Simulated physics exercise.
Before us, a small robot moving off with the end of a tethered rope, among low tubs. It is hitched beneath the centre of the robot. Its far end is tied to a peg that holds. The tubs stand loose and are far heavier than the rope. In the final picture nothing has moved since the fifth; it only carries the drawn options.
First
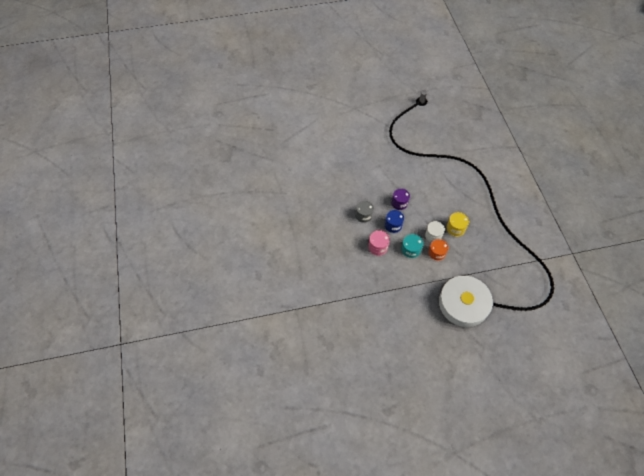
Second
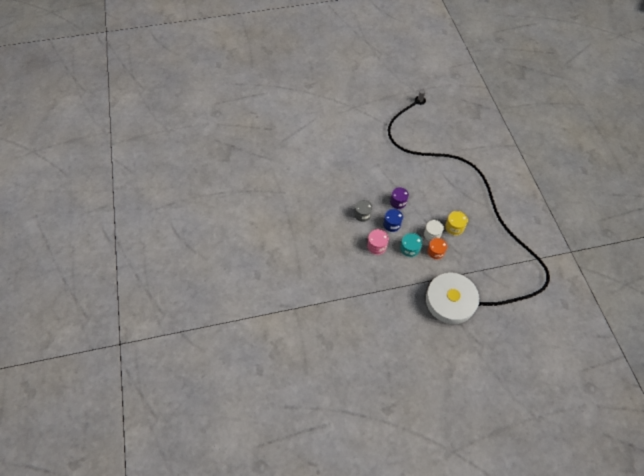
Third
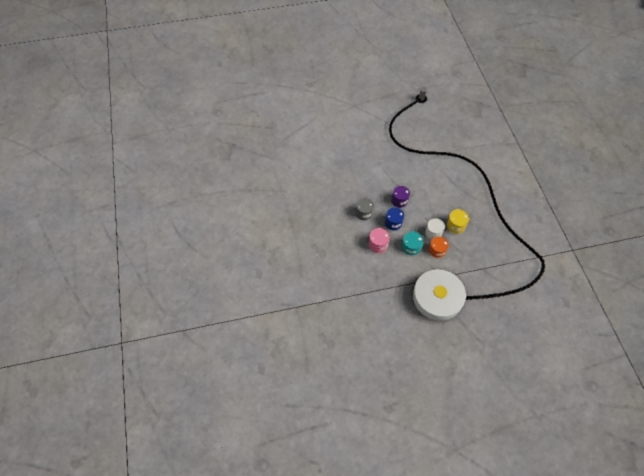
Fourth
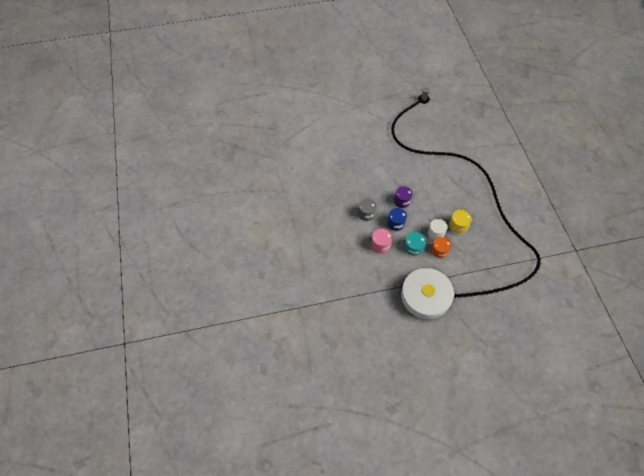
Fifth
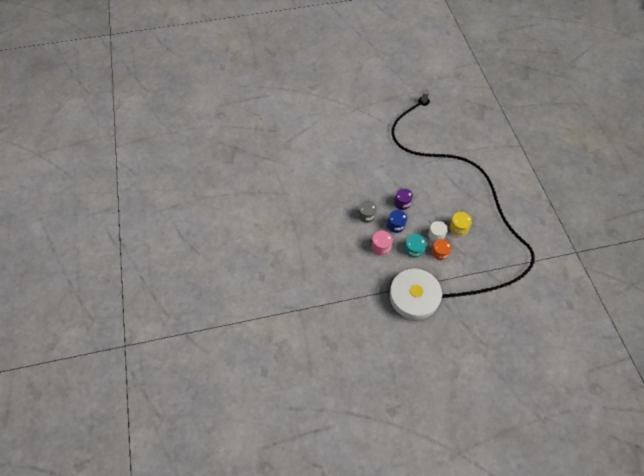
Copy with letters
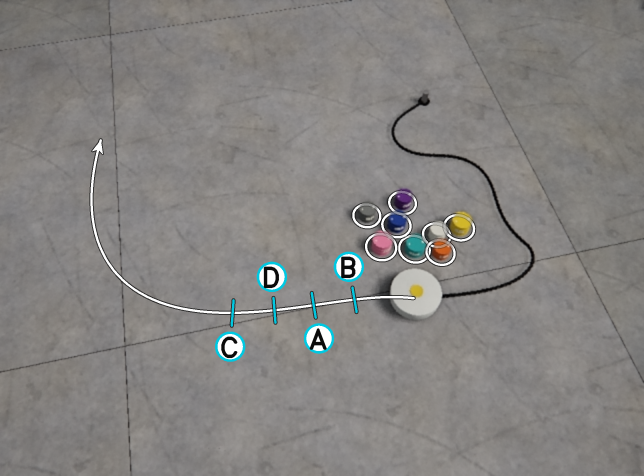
At first, a round white robot with a yellow centre sits below a cluster of small colourful tubs, a black rope curving from it up to a peg. The robot then slides slowly left beneath the tubs, drawing the rope's lower bend leftward, while the tubs stay put.
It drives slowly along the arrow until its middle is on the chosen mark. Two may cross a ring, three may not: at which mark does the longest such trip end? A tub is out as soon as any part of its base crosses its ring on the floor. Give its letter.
It should halt at C.
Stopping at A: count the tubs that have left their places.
By then, none.
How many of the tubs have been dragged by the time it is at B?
The count is none.
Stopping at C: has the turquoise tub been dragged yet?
No.
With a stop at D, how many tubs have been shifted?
By then, none.
On the marked copy, A at (314, 305); B at (354, 300); C at (233, 313); D at (274, 310); the route from (414, 298) via (160, 302) to (101, 140).
Following C. Soon after the start, robot (351, 297).
Later, robot (286, 305).
In the end, robot (231, 309); orange tub (438, 247); yellow tub (455, 223); one over the rings.
As for the rest, A is within the limit but short; B is within the limit but short; D is within the limit but short.
